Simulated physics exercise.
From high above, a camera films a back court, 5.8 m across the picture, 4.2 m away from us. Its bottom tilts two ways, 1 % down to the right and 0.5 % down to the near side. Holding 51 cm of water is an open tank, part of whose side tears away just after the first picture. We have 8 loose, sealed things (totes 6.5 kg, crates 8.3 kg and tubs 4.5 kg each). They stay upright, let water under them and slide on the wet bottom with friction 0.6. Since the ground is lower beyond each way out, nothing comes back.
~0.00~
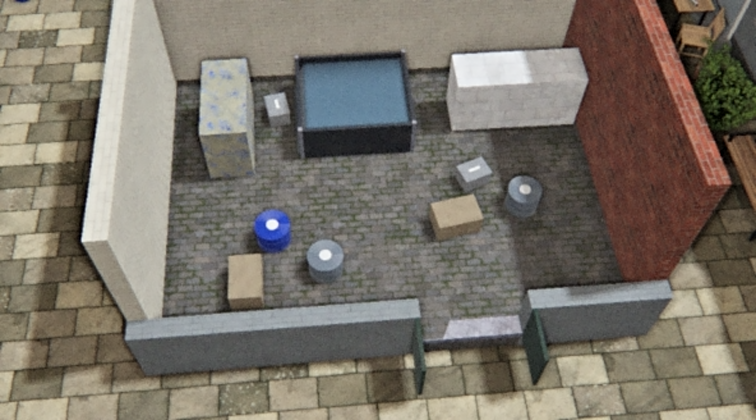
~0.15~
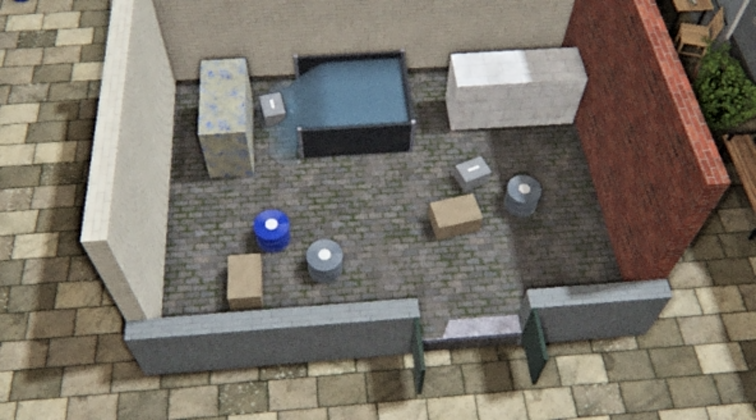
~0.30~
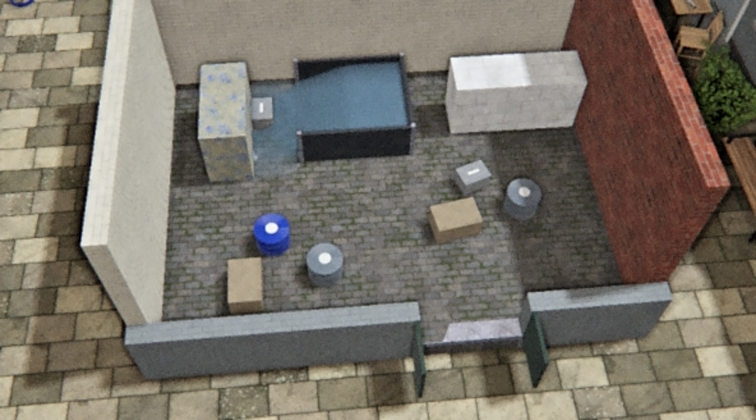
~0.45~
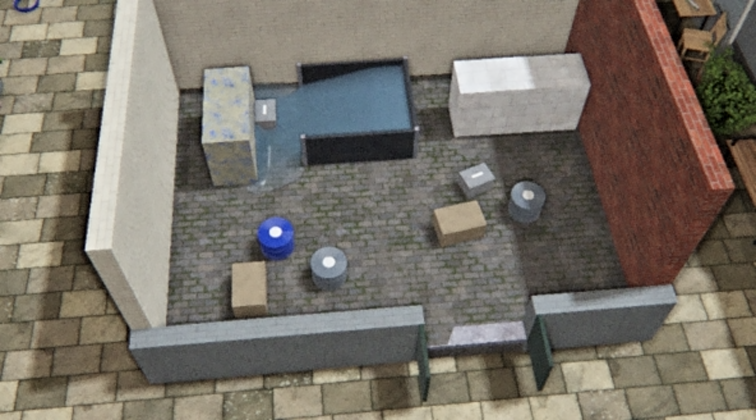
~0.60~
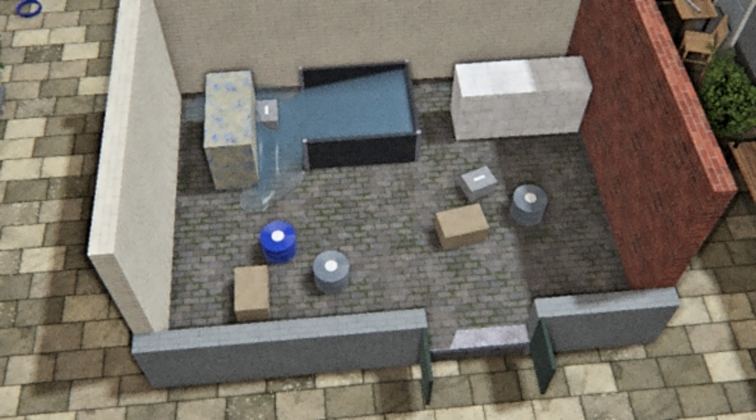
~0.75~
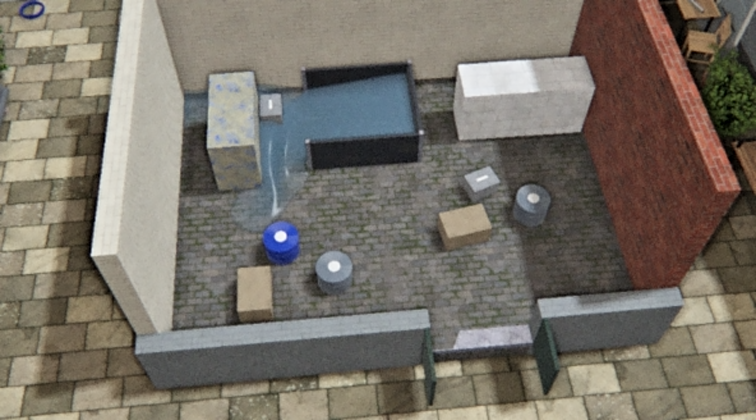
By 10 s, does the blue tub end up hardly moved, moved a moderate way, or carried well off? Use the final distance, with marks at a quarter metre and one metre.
It was carried well off.
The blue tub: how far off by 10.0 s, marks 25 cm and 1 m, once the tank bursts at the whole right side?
Afterwards the blue tub stays almost motionless.
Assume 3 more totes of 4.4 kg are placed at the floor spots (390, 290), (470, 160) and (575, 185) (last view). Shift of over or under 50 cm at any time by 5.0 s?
Note, same order as listed: Beyond the limit, inside the limit, inside the limit.
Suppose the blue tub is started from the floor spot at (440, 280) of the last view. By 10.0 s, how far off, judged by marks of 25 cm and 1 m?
Observed: Object goes well off.
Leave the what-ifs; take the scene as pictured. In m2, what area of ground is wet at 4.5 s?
About 17 m2.
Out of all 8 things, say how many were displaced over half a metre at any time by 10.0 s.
My count gives 6.
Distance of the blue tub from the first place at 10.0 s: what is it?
I'd estimate some 450 centimetres.
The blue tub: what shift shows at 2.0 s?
By then it has shifted roughly 120 cm.
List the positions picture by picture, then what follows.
The blue tub at (272, 225) rests on the ground; 1.9 m2 under water; 0 of 8 have shifted, in the first frame.
The blue tub at (271, 224) rests on the ground; water covers 2.5 m2; 1 of 8 have shifted, in the second frame.
The blue tub at (271, 228) rests on the ground; water covers 3.2 m2; 1 of 8 have shifted, in the third frame.
The blue tub at (275, 232), on the bottom; 3.5 m2 under water; 1 of 8 have shifted, in the fourth frame.
The blue tub at (277, 236), on the bottom; water covers 3.9 m2; 1 of 8 have shifted, in the fifth frame.
The blue tub at (280, 237), on the bottom; 4.2 m2 under water; 1 of 8 have shifted, in the sixth frame.
After 2.0 s the blue tub is near (309, 313), 1.2 m from its start, afloat; 0 of 8 are out; 2 afloat.
After 4.5 s the blue tub is near (430, 256), 1.9 m from its start, afloat; 0 of 8 are out; 3 afloat.
After 7.0 s the blue tub is near (593, 226), 4.0 m from its start, afloat; 0 of 8 are out; 5 afloat.
After 10.0 s the blue tub is near (575, 141), 4.3 m from its start, afloat; 0 of 8 are out; 6 afloat.
